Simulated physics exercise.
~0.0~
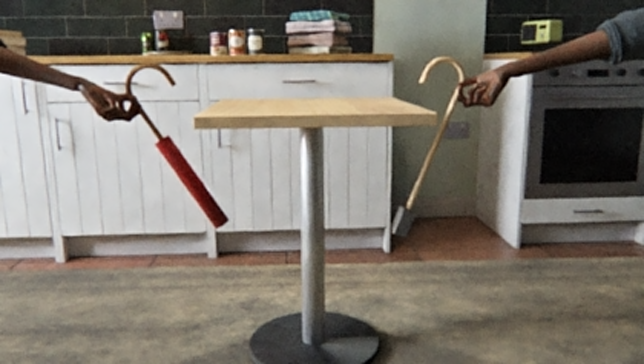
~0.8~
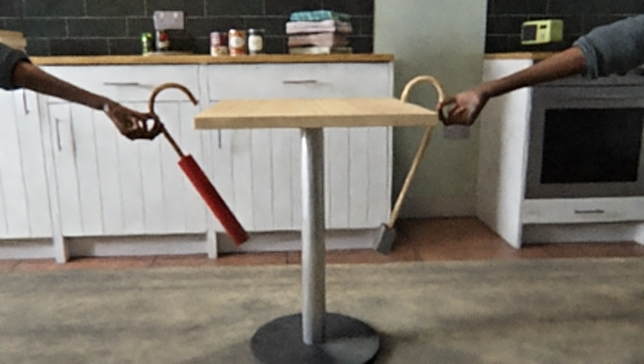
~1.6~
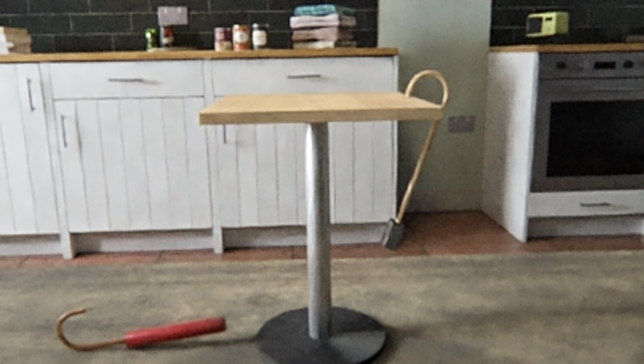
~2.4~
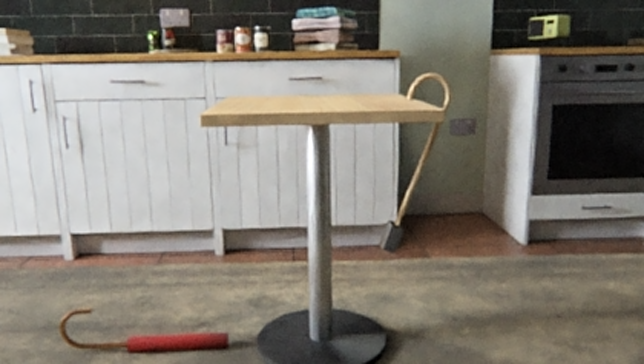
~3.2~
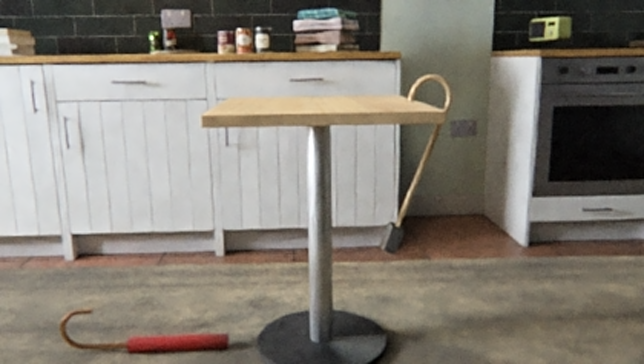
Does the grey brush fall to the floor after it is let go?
No, the grey brush stays hooked on the edge of the table. It is the red umbrella that falls to the floor.
